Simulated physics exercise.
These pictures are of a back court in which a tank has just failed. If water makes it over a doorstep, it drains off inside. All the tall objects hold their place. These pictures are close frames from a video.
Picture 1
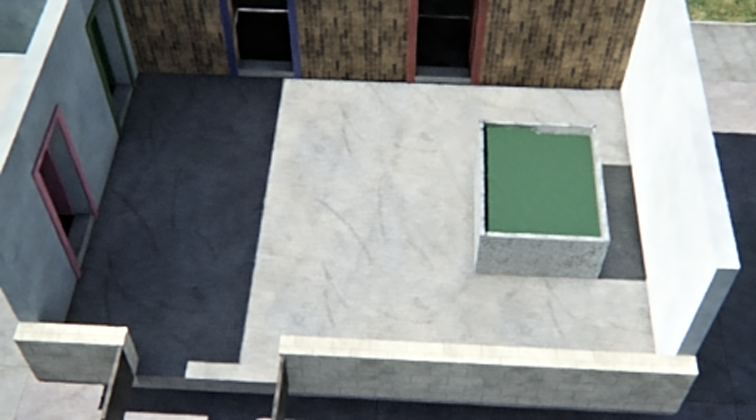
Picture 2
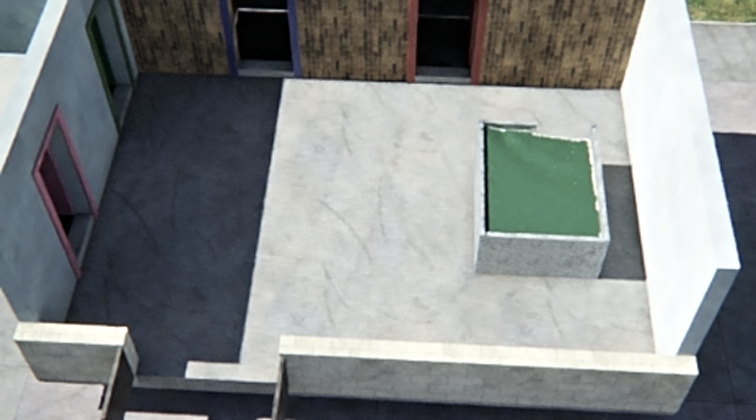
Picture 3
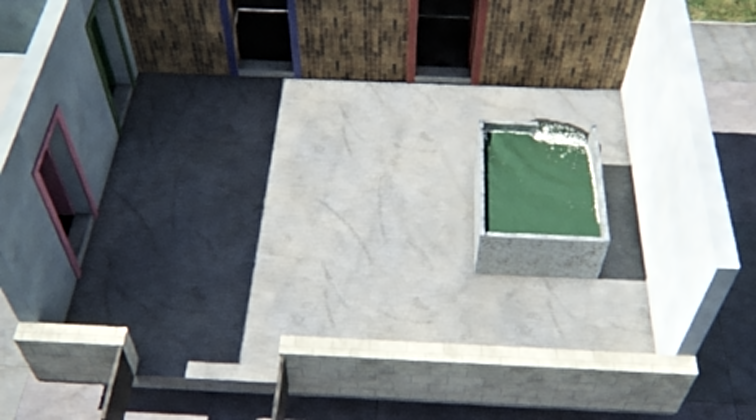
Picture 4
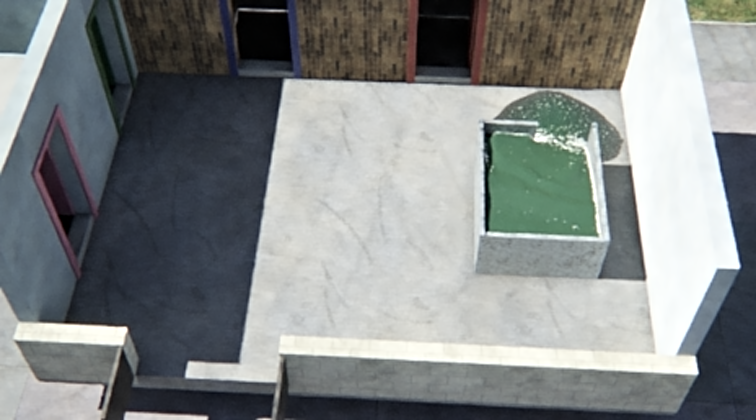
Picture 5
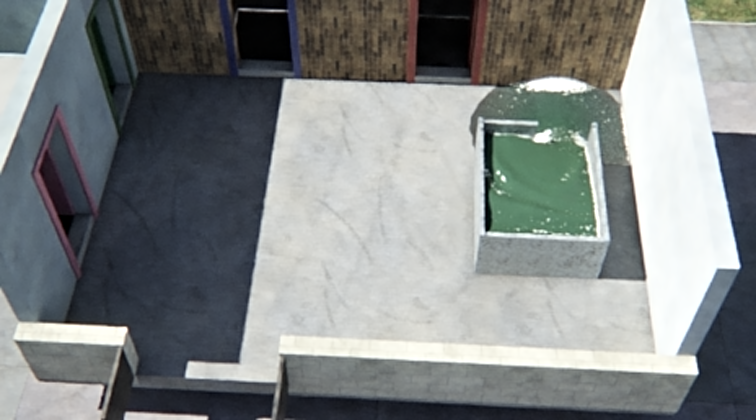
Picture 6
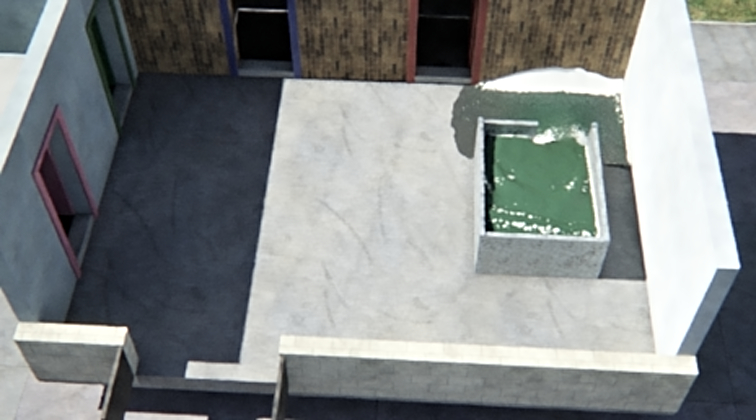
Green water pours from the open tank's far side and spreads across the pale court floor.
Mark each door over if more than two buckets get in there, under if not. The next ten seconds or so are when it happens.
Red door - under; green door - under; blue door - under; pink door - under.
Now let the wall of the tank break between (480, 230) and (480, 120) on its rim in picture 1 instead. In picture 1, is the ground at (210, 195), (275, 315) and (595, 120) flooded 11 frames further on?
Log: Point 1 inundated; point 2 inundated; point 3 unreached.
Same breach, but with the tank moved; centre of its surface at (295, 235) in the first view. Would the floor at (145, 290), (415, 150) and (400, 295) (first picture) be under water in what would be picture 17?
Spot one is not touched, spot two is touched, spot three is not touched.
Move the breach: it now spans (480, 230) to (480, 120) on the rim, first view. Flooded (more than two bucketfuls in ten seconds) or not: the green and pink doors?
The green door ends up above, while the pink door ends up above.
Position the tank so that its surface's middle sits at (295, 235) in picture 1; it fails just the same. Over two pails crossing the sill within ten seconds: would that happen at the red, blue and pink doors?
Red: Exceeds the limit; blue: Exceeds the limit; pink: Within the limit.
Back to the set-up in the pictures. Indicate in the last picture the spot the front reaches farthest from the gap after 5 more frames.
I'd say near (361, 87).
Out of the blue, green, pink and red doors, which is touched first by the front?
My answer: The one in red.
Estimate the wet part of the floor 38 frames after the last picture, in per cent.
That's roughly 90 per cent.
A moment on, water covers 10 % of the floor; the red door wet at the sill, nothing in, the green door not reached, the blue door not reached, the pink door not reached.
Next, water covers 20 % of the floor; the red door wet at the sill, nothing in, the green door not reached, the blue door wet at the sill, nothing in, the pink door not reached.
Then, water covers 55 % of the floor; the red door under two buckets in, the green door wet at the sill, nothing in, the blue door wet at the sill, nothing in, the pink door not reached.
Later, water covers 90 % of the floor; the red door under two buckets in, the green door under two buckets in, the blue door wet at the sill, nothing in, the pink door wet at the sill, nothing in.
In the end, water covers 95 % of the floor; the red door under two buckets in, the green door under two buckets in, the blue door wet at the sill, nothing in, the pink door wet at the sill, nothing in.
